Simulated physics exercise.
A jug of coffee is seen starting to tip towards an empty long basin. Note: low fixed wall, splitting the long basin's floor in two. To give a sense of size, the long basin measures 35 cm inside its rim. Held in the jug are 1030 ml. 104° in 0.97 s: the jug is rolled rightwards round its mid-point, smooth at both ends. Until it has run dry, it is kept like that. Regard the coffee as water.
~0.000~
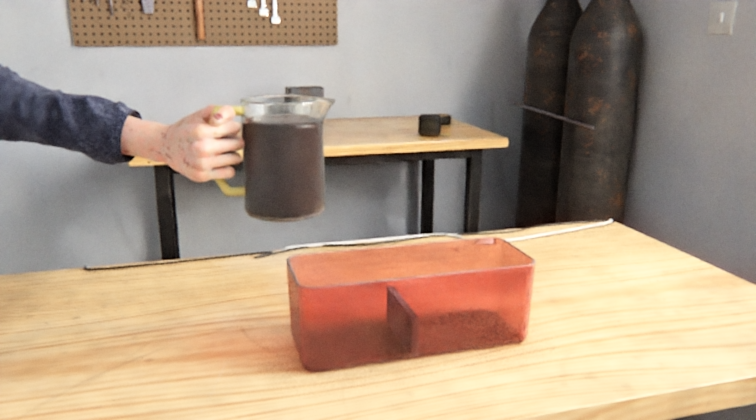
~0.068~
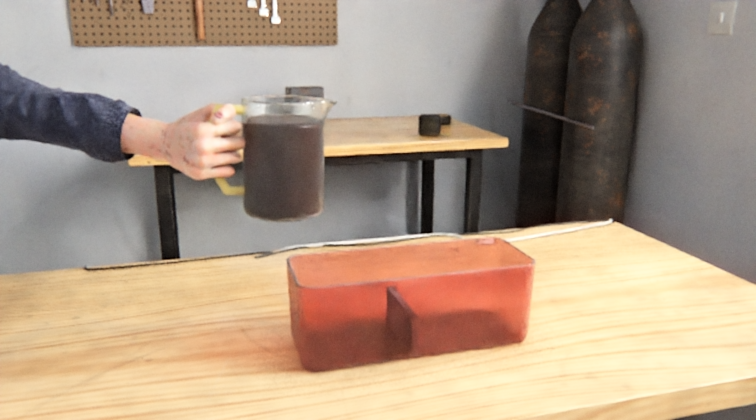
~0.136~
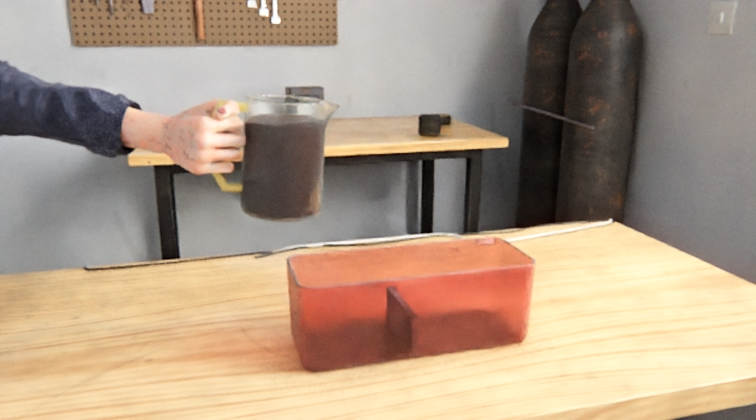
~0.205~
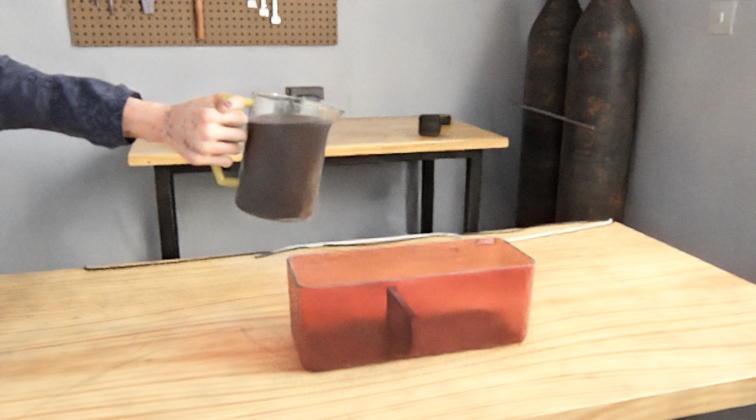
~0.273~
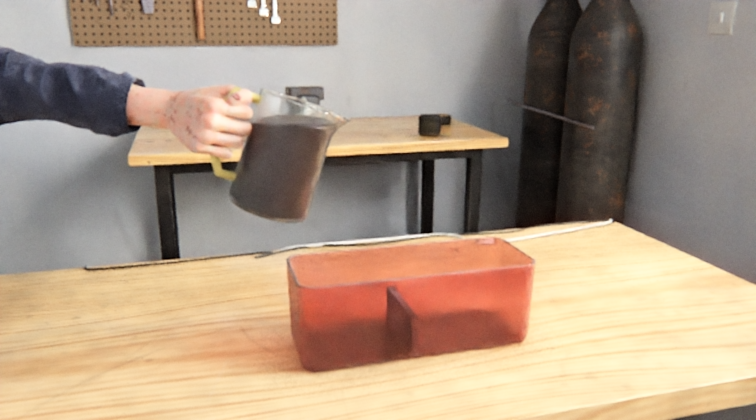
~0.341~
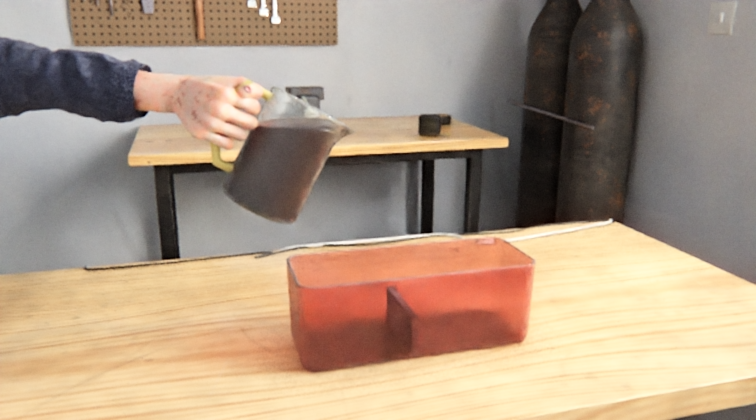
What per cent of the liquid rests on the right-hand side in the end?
39 percent.
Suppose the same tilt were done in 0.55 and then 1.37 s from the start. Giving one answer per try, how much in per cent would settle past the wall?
Roughly 35 per cent the first time and 45 per cent the second.
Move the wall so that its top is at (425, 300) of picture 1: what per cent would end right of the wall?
Around 0 %, I'd say.
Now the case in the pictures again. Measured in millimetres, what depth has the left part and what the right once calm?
Left 32 mm, right 18 mm.
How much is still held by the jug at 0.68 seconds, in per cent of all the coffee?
Close to 76 in a hundred.
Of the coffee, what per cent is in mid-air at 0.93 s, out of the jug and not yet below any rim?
I'd say some 22 per cent is in the air.
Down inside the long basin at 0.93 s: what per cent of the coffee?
Some 48 per cent.
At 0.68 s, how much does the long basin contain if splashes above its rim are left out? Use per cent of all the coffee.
About 7%.
Then, 0.68 s in, the tilt is 83° and 76 per cent is still to pour, 1 is left of the wall and 6 right of it.
Then, 0.93 s in, the tilt is 104° and 30 per cent is still to pour, 23 is left of the wall and 26 right of it.
Then, 1.19 s in, the tilt is 104° and 6 per cent is still to pour, 49 is left of the wall and 38 right of it.
Then, 1.47 s in, the tilt is 104° and 1 per cent is still to pour, 58 is left of the wall and 39 right of it.
Finally, 60 per cent lies left of the wall, 39 right of it and 1 outside.
